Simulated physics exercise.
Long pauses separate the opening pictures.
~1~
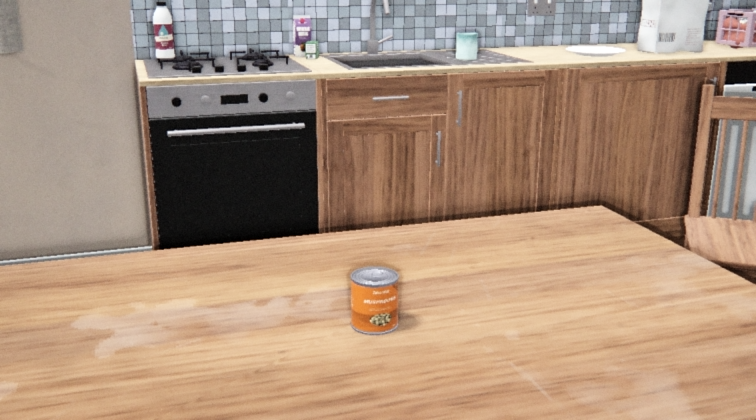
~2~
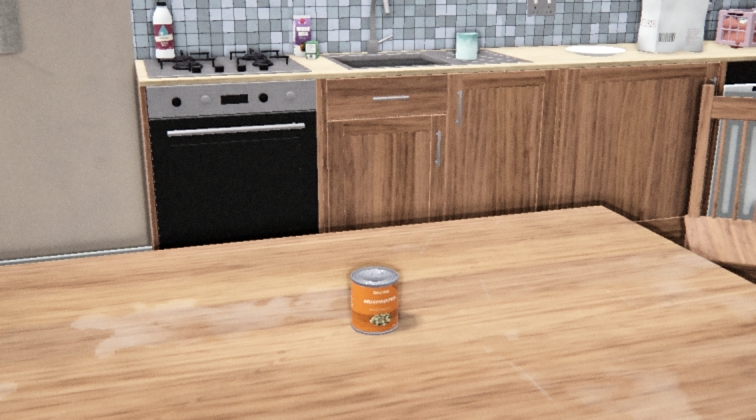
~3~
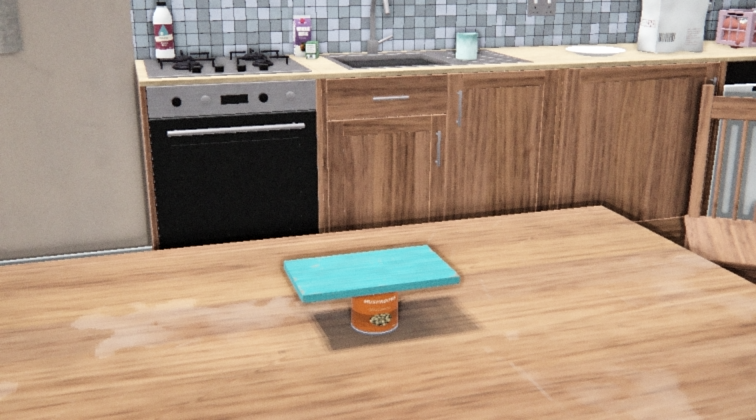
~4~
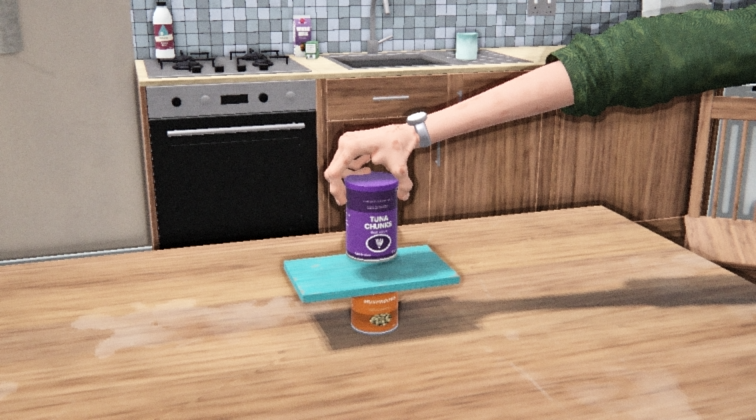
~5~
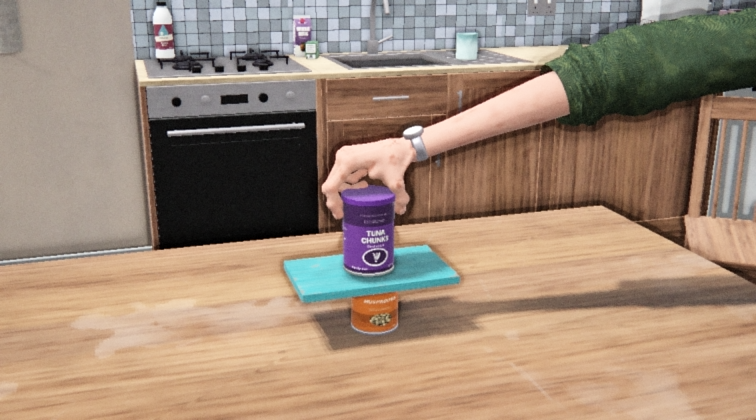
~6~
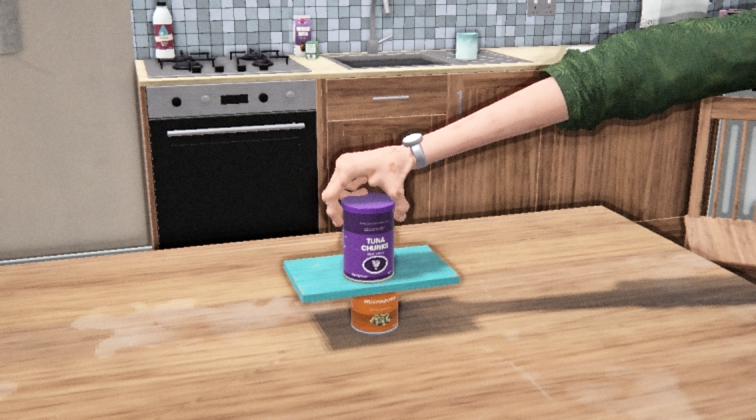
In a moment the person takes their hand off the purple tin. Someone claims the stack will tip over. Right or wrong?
Wrong, it stays upright.
Then, 0.20 s after the last picture, nothing has stirred.
Then, 0.40 s after the last picture, purple tin resting near (368, 238).
At rest, all 3 in place. Seen from the same camera at the end, purple tin near (368, 238). The stack holds.
